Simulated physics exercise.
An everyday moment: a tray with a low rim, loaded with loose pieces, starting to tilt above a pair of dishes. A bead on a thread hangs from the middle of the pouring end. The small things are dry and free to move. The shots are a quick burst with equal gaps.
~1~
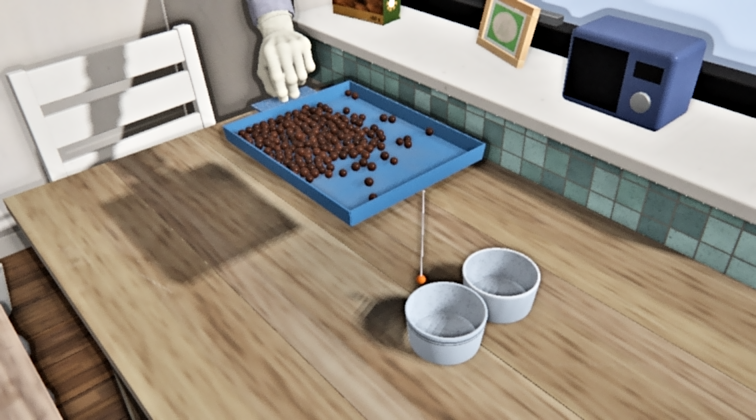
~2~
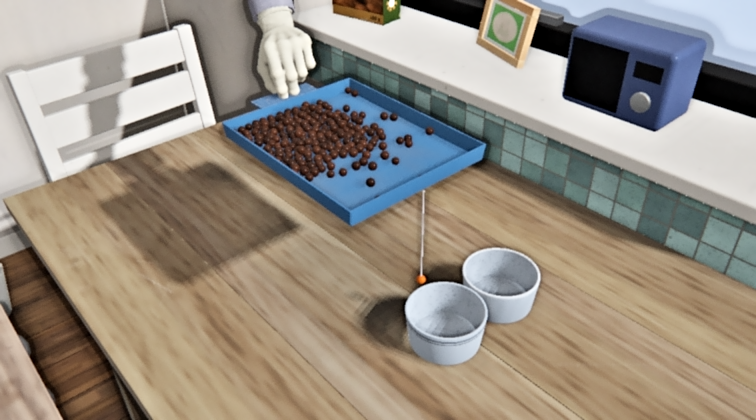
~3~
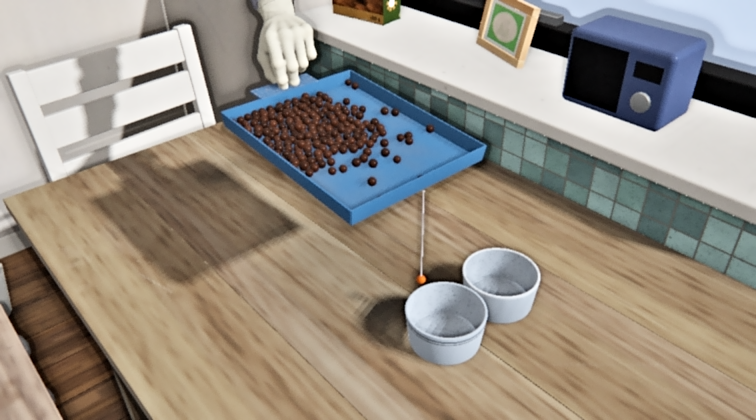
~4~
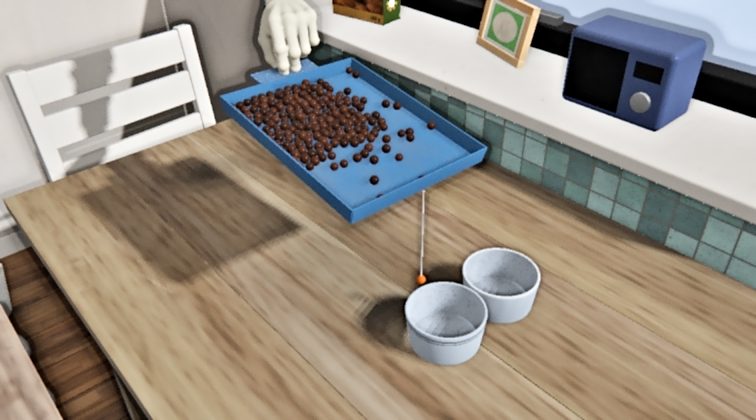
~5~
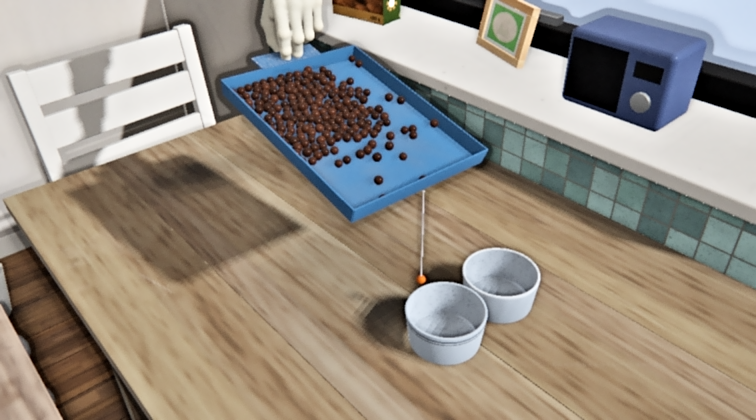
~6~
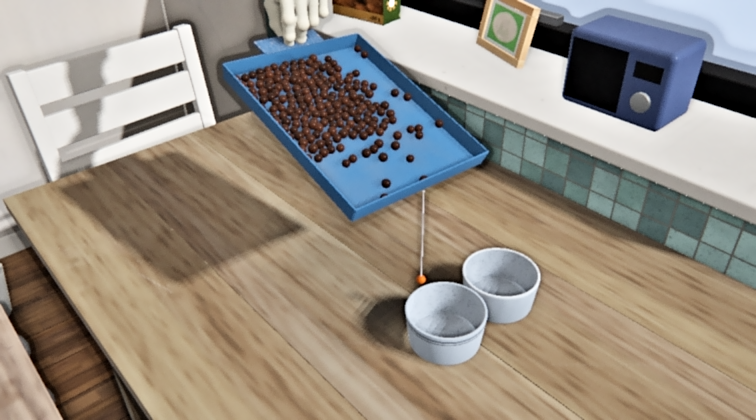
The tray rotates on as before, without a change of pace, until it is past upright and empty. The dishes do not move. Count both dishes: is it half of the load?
Together they catch more than half.
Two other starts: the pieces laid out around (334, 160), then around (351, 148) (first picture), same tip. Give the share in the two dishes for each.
In turn 70 and 70 in a hundred.
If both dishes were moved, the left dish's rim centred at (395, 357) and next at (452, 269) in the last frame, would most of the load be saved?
One: Below a half. Two: Not half.
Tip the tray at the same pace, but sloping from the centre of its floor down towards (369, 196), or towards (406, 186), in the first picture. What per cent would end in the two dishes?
About 0 and 40 per cent.
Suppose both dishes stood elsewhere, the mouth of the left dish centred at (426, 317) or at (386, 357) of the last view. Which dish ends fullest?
The first try: The right dish. The second: Right.
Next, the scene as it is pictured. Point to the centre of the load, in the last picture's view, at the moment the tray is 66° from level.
Around (443, 164).
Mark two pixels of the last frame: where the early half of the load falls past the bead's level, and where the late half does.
Early half (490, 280), late half (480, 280).
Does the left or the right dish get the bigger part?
It is right.
Just after the last frame, tray tipped steeply; the larger part on the tray; just a few in the left dish; just a few in the right dish; just a few outside both; roughly a quarter in the air.
A moment on, tray tipped past a quarter turn; roughly a quarter on the tray; about a tenth in the left dish; roughly a quarter in the right dish; about a tenth outside both; roughly a quarter in the air.
Further on, tray tipped past a quarter turn; roughly a quarter in the left dish; roughly half in the right dish; roughly a quarter outside both.
When it is over, tray tipped past a quarter turn; roughly a quarter in the left dish; roughly half in the right dish; roughly a quarter outside both.
